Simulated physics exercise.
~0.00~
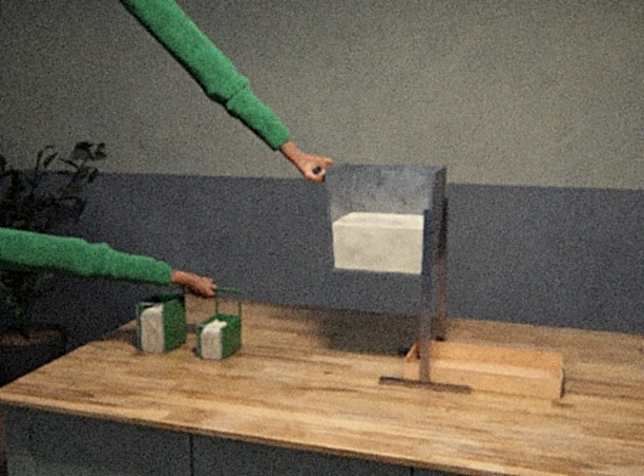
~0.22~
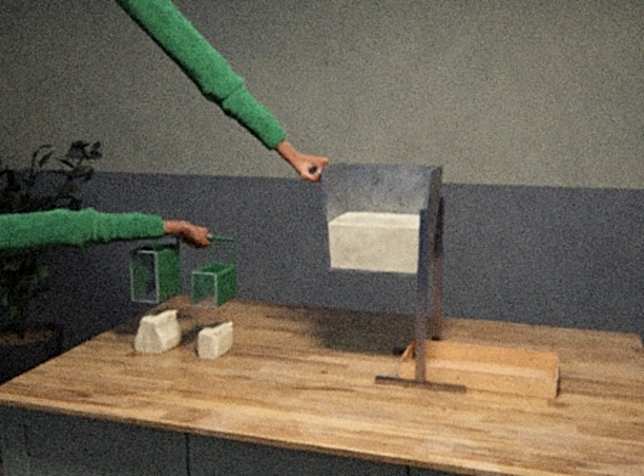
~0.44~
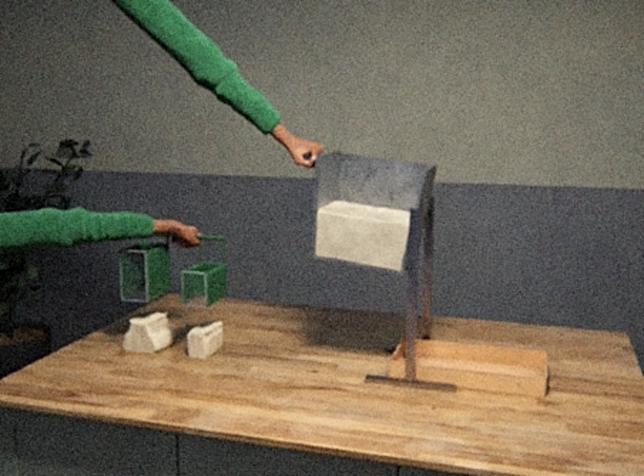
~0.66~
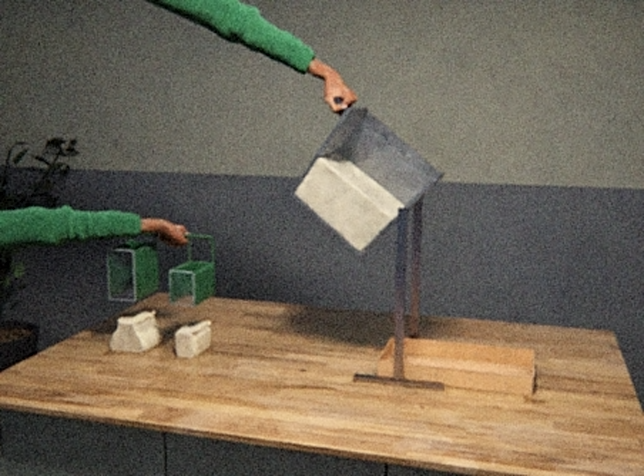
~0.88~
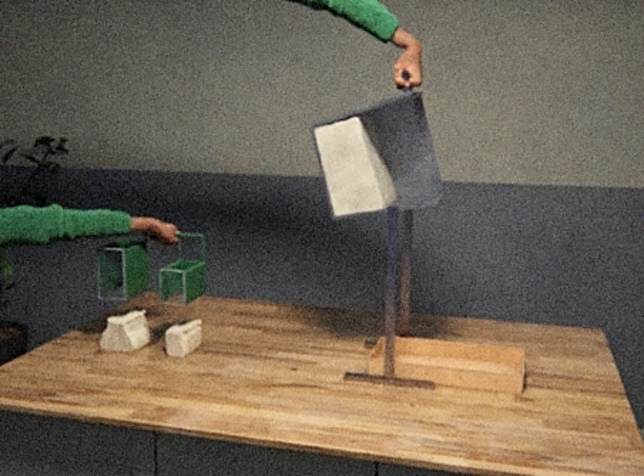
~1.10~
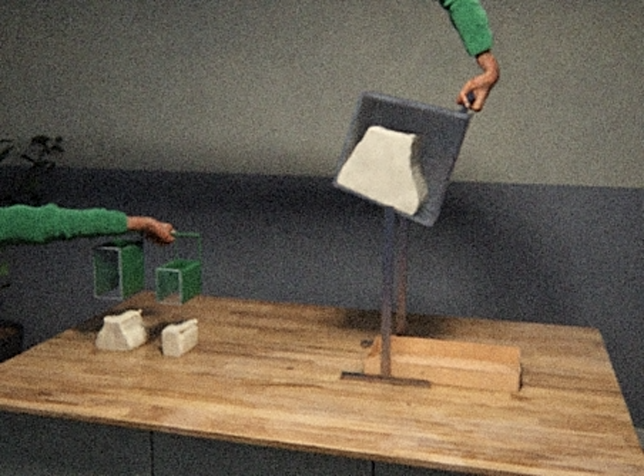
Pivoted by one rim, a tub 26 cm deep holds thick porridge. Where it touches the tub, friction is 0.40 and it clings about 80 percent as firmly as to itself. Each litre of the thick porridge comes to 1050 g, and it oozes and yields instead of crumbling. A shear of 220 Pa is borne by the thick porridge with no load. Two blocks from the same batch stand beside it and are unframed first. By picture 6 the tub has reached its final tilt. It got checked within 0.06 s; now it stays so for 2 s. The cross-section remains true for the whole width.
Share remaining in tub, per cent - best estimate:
Approx. 0 %.
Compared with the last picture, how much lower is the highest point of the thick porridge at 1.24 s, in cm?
Around 9 cm below its level in the last picture.
After 1.24 s, the tub is at 106 degrees and holds 82 %.
After 1.41 s, the tub is at 106 degrees and holds 39 %.
After 1.58 s, the tub is at 106 degrees and holds 28 %.
After 1.75 s, the tub is at 106 degrees and holds 23 %.
After 3.10 s, the tub is at 106 degrees and holds 0 %.
